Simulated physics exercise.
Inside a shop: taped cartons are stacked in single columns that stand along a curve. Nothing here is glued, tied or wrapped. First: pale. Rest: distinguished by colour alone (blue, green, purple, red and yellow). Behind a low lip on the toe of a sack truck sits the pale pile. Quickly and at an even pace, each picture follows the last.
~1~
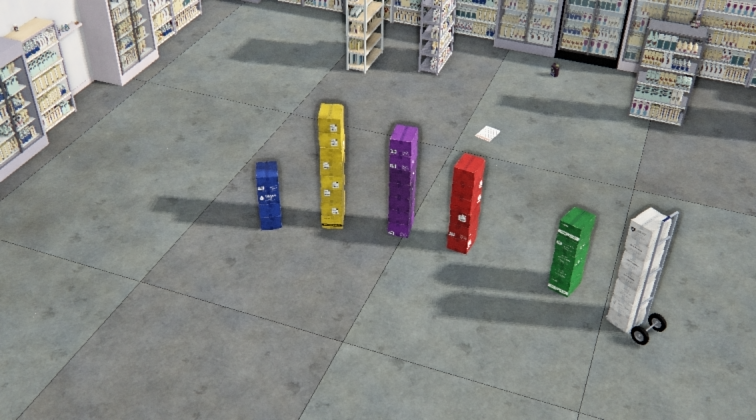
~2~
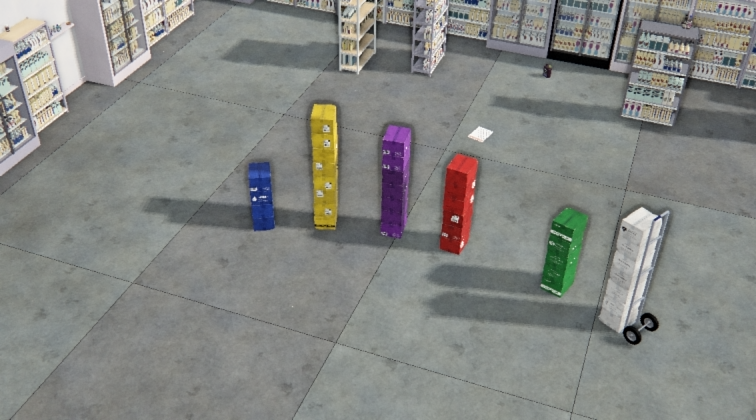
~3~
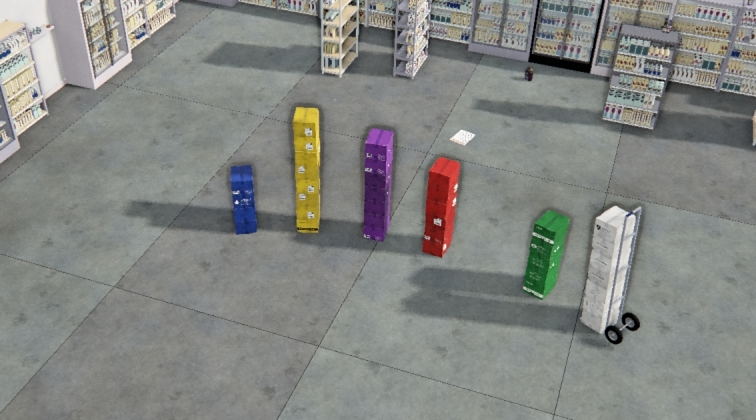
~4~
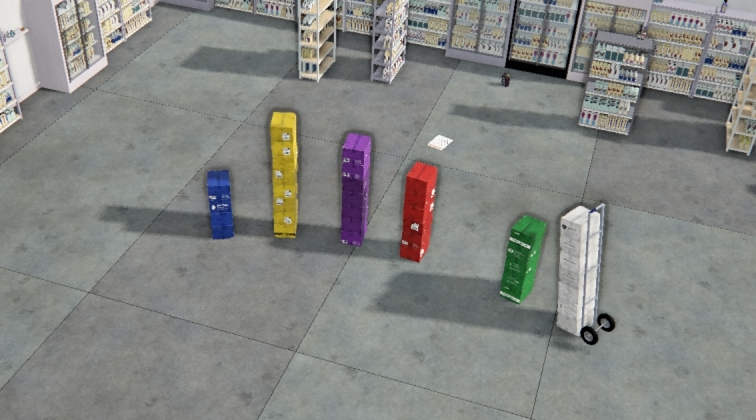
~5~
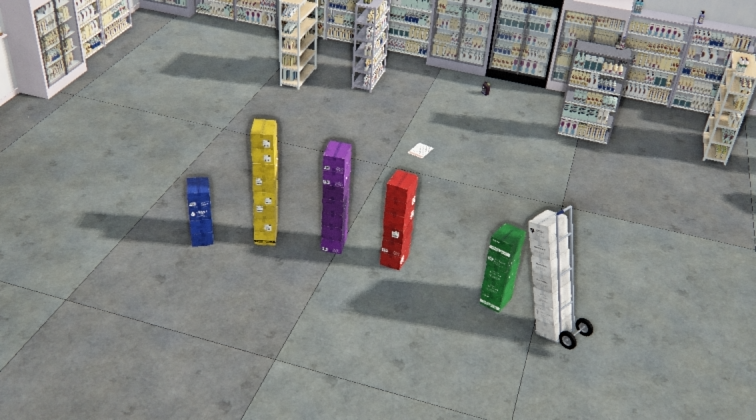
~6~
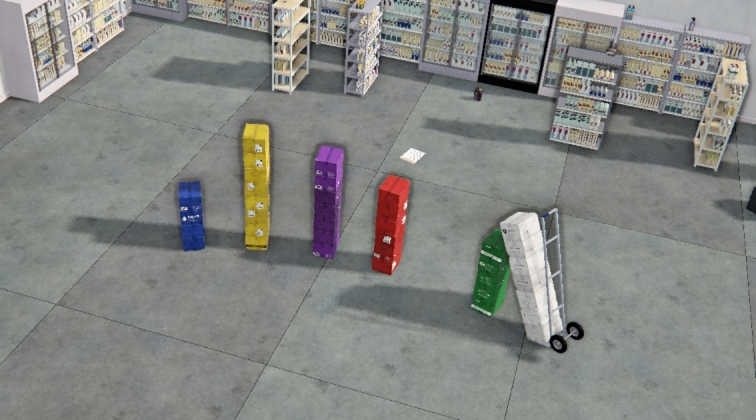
A white stack of cartons on a two-wheeled hand truck stands at the right end of a curved row in a shop with stocked shelves, seen from high above. Blue, yellow, purple, red and green columns stand still to its left on the grey tiled floor. As the camera pans slightly right, the hand truck rocks and the white stack leans increasingly left, its top overlapping the green column.
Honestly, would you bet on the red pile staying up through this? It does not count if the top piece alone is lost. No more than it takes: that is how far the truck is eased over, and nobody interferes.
It will go largely unharmed.
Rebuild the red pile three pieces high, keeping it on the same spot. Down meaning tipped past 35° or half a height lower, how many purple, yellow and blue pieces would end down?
Purple 0, yellow 0, blue 0.
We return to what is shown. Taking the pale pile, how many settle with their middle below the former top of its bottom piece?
The pale count is 6.
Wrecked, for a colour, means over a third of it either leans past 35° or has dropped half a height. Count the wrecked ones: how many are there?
Count: 1.
Shortly afterwards, 7 of the pale pile down; none of the 6 red cartons down (0 of 30 in all colours); top red carton unmoved; top green carton tilted a little.
Next, 7 of the pale pile down; none of the 6 red cartons down (0 of 30 in all colours); top red carton unmoved; top green carton tilted well over, half its height lower.
Some moments later, 7 of the pale pile down; none of the 6 red cartons down (5 of 30 in all colours); top red carton a little from its place; top green carton on its side.
In the end, 7 of the pale pile down; none of the 6 red cartons down (5 of 30 in all colours); top red carton a little from its place; top green carton on its side. From the last view, middles, top red carton near (392, 191), top green carton near (402, 262).
